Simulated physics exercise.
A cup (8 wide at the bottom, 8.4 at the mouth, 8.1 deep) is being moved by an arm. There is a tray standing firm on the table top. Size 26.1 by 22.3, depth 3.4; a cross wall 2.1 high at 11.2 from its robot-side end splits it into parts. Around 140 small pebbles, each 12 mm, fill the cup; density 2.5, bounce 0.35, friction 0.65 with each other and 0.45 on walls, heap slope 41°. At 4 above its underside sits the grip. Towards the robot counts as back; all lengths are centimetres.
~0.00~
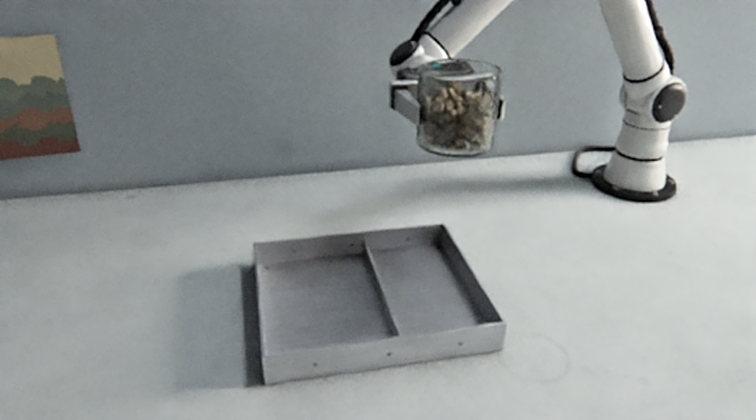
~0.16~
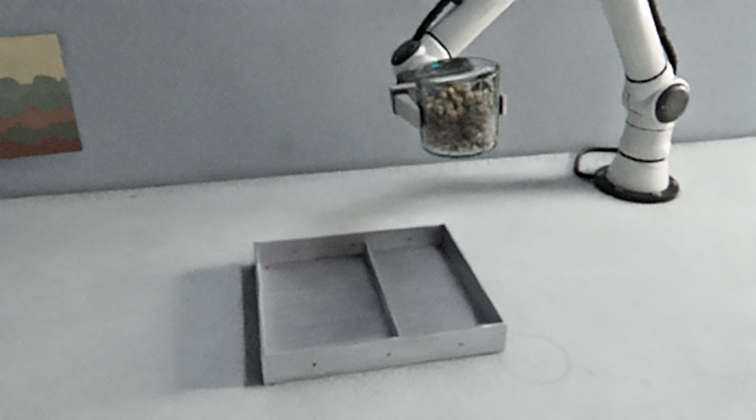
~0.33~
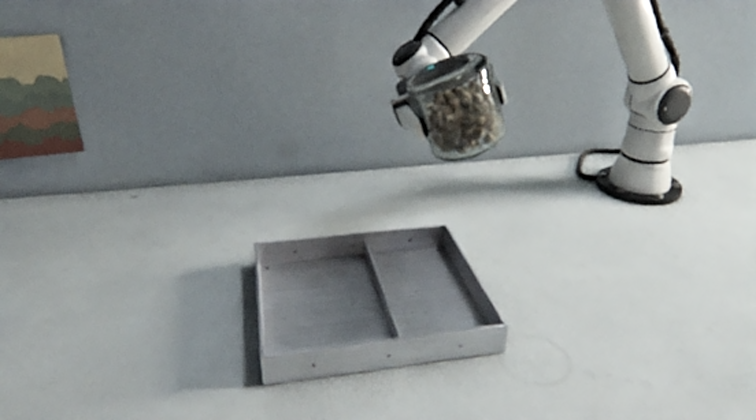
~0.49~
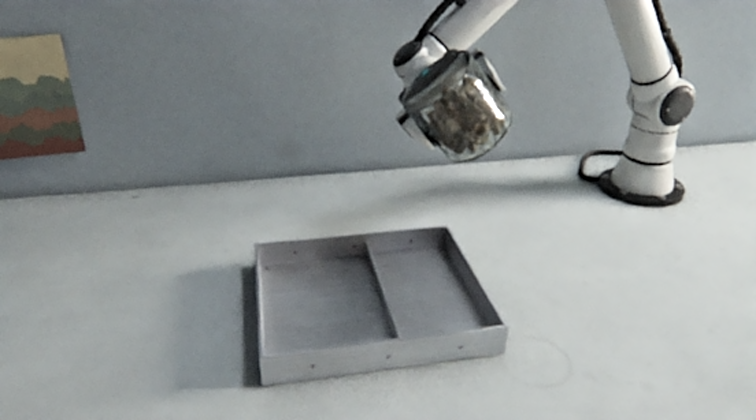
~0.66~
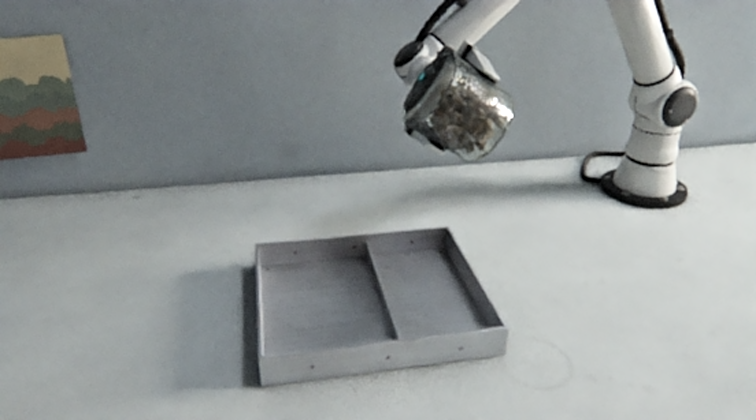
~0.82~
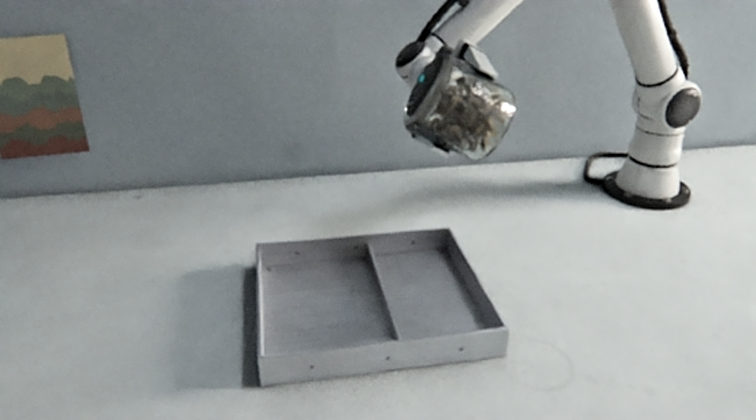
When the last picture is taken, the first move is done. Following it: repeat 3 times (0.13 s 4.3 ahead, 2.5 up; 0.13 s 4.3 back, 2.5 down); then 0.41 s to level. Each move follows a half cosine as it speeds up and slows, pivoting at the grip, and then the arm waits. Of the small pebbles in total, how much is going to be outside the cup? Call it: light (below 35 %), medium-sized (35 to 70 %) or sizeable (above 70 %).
A medium-sized share.
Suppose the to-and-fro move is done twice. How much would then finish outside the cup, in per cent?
It would then be around 40 per cent.
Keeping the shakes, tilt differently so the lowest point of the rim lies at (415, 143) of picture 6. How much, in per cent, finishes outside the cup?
The share is around 95 %.
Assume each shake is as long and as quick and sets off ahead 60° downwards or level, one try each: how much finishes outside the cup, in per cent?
First try about 0 %, second try about 20 %.
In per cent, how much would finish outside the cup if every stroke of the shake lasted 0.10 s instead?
Then about 80 per cent.
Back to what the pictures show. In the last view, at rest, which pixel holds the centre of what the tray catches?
It sits close to (347, 301).
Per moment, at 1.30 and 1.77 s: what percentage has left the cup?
Taking the two times in order, I'd say 30 and then 50 per cent.
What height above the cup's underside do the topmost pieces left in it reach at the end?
About 7.0 cm.
By 1.30 s, tilted 61° forward, highest piece 27 above the table; 99 in the cup, 32 in the far-side part, 2 in the robot-side part, 7 in flight or on a rim.
By 1.77 s, tilted 38° forward, highest piece 25 above the table; 71 in the cup, 55 in the far-side part, 14 in the robot-side part.
By 2.21 s, level, highest piece 28 above the table; 71 in the cup, 55 in the far-side part, 14 in the robot-side part.
By 3.26 s, level, highest piece 28 above the table; 71 in the cup, 55 in the far-side part, 14 in the robot-side part.
Final count, 71 in the cup, 55 in the far-side part, 14 in the robot-side part. That is 49 % outside the cup.
